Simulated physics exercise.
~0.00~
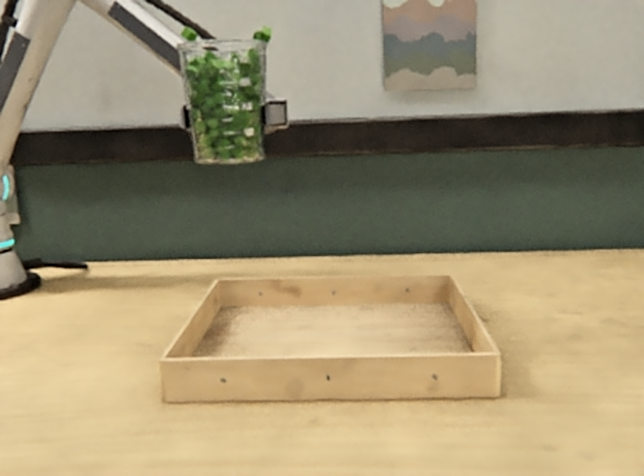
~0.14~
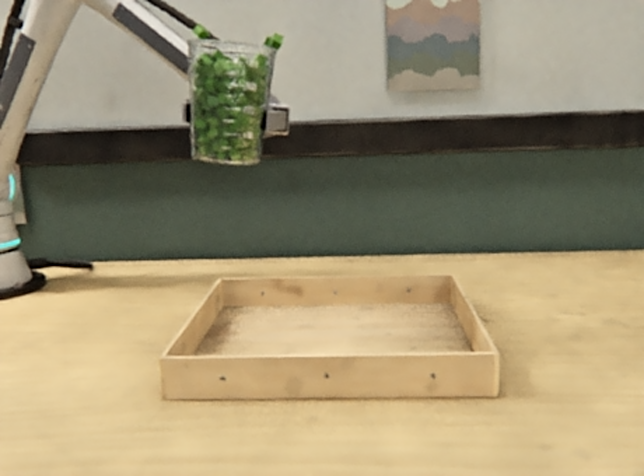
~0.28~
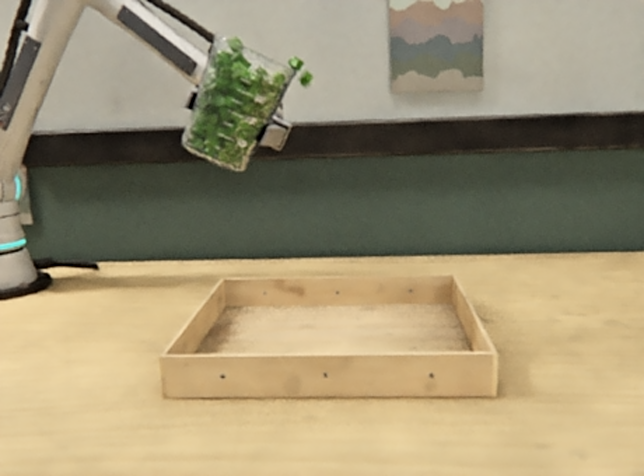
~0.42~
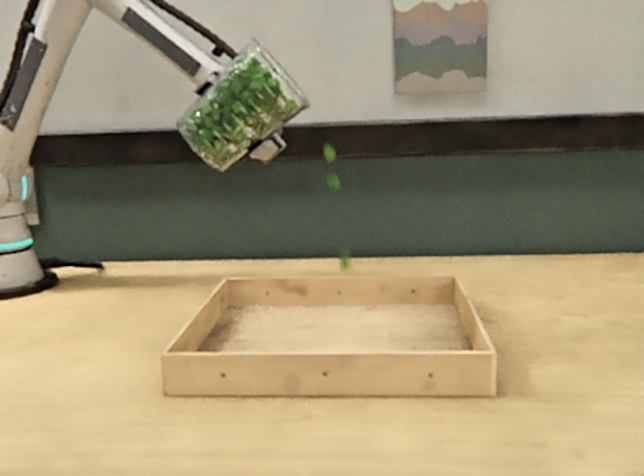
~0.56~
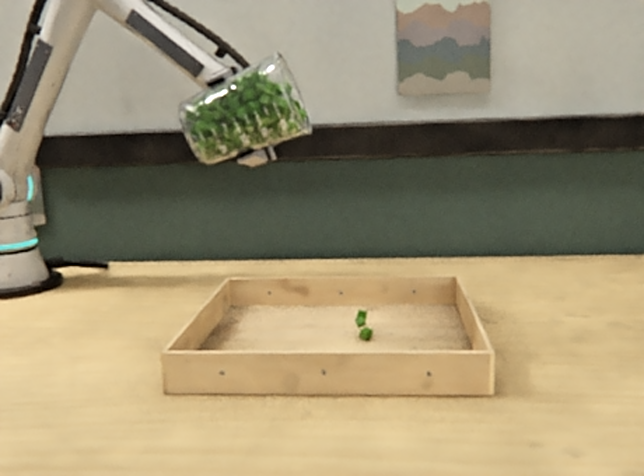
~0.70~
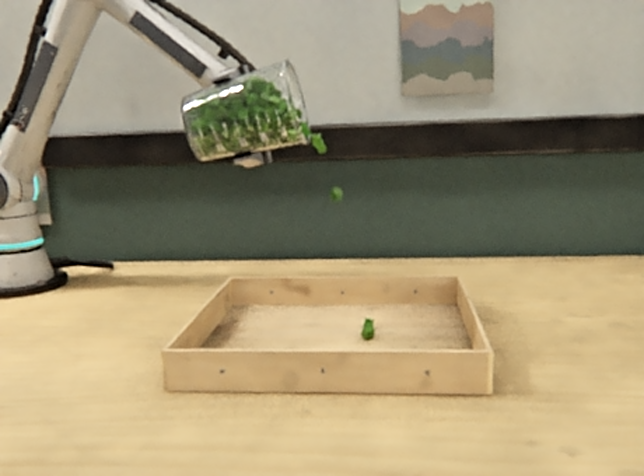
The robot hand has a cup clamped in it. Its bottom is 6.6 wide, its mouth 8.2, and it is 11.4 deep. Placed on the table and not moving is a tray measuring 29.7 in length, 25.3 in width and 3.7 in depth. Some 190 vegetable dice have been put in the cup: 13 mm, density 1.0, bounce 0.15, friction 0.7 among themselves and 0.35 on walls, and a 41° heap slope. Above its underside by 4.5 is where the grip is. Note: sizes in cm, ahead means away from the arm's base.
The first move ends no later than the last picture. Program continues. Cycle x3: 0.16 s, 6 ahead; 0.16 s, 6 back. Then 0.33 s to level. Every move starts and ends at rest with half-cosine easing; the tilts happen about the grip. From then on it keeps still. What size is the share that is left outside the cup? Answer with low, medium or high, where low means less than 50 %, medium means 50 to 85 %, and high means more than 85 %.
Medium.
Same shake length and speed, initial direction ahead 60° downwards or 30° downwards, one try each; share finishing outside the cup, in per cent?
Estimates, in order: 10 % then 35 %.
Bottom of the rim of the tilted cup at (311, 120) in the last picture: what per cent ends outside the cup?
Around 25 per cent of it.
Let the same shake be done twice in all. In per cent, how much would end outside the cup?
About 60 %.
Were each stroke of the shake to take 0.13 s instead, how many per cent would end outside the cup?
Around 85 percent.
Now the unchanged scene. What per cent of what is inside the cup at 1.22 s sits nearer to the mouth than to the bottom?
Something like 60 percent sits in that half.
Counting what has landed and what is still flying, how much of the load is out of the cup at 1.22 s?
Share gone by then: Close to 40 %.
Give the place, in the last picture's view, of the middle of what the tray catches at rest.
Estimated centre at around (375, 334).
After 1.22 s, tilted 78° forward, highest piece 26 above the table; 114 in the cup, 74 in the tray, 2 on the table or floor.
After 1.73 s, tilted 69° forward, highest piece 25 above the table; 114 in the tray, 58 in the cup, 2 on the table or floor, 16 in flight or on a rim.
After 2.19 s, level, highest piece 26 above the table; 130 in the tray, 58 in the cup, 2 on the table or floor.
After 3.24 s, level, highest piece 26 above the table; 130 in the tray, 58 in the cup, 2 on the table or floor.
At rest, 130 in the tray, 58 in the cup, 2 on the table or floor. That is 69 % outside the cup.
